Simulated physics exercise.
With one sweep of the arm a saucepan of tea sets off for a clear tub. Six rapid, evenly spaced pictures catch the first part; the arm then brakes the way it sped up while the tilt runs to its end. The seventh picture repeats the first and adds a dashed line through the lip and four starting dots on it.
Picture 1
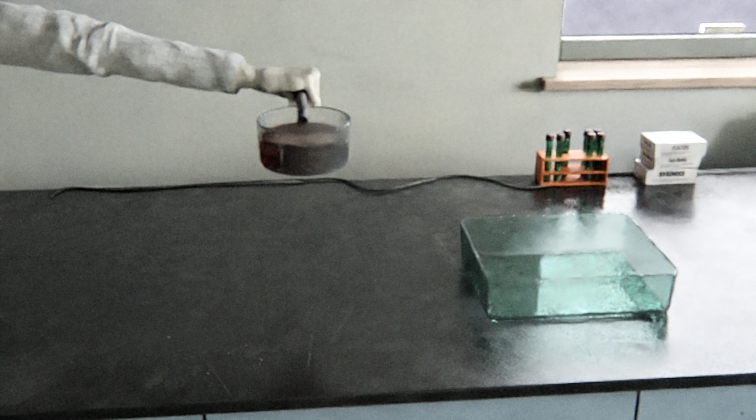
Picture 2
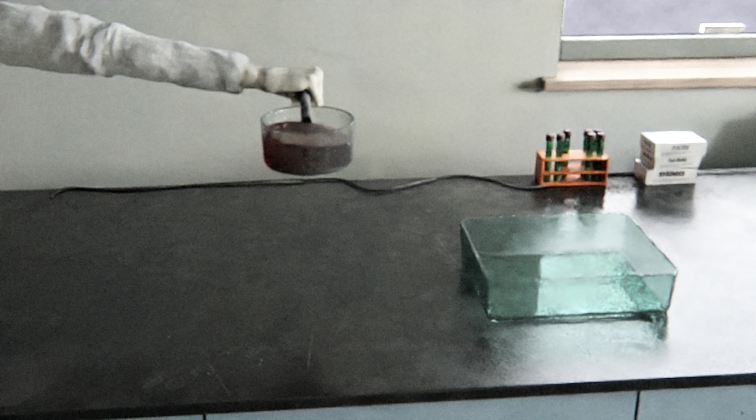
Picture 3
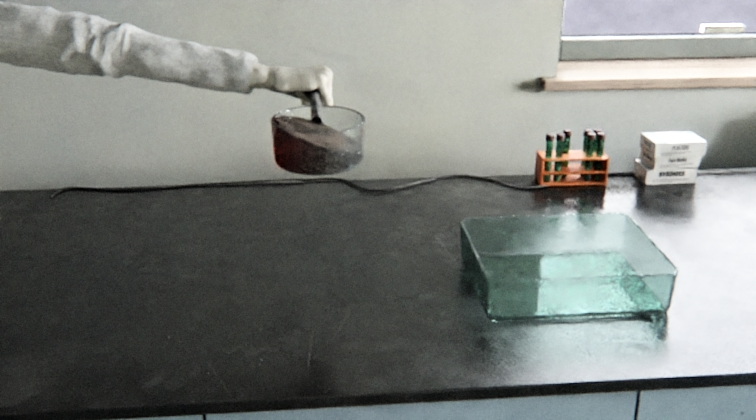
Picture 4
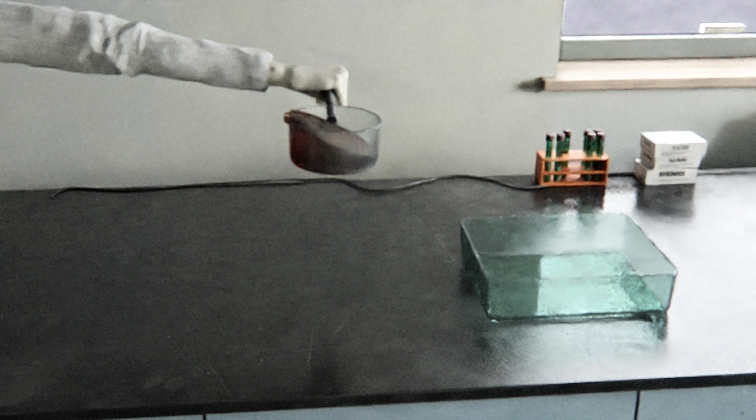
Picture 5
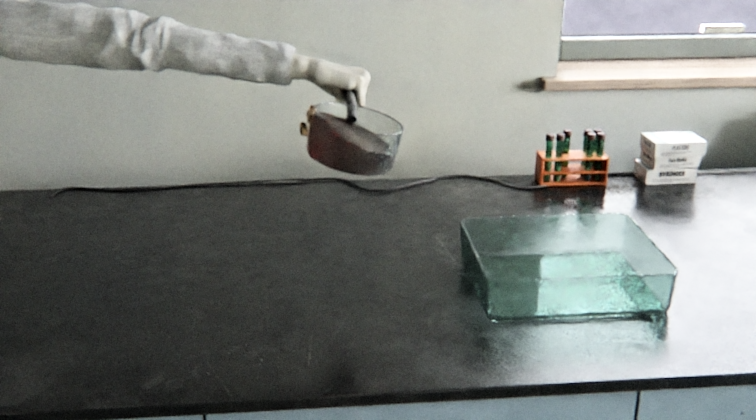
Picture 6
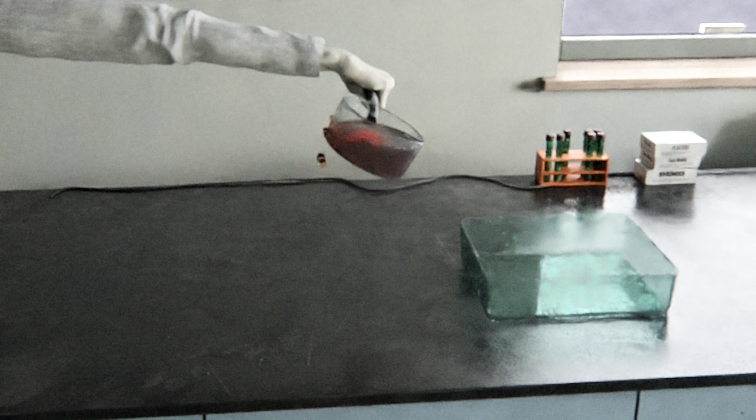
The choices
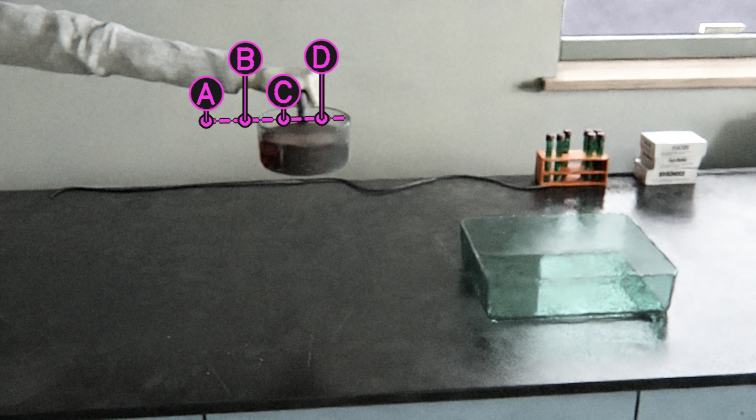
A gloved hand carried a clear pan of dark reddish liquid to the right above a black counter, then tilted it toward a greenish clear tub as a little liquid slopped over the left rim.
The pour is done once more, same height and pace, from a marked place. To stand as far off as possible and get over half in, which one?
It is D.
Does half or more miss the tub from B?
Yes, it does.
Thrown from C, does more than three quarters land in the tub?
No, less.
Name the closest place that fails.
That is place C.
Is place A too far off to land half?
Yes.
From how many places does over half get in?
One of them.
On the marked copy, A at (206, 121); B at (245, 120); C at (283, 119); D at (321, 118).
For place A, about 0 % lands in the tub, 100 % falls short.
For place B, about 0 % lands in the tub, 99 % falls short.
For place C, about 34 % lands in the tub, 57 % falls short and 9 % goes beside or beyond.
For place D, about 62 % lands in the tub, 23 % falls short and 15 % goes beside or beyond.
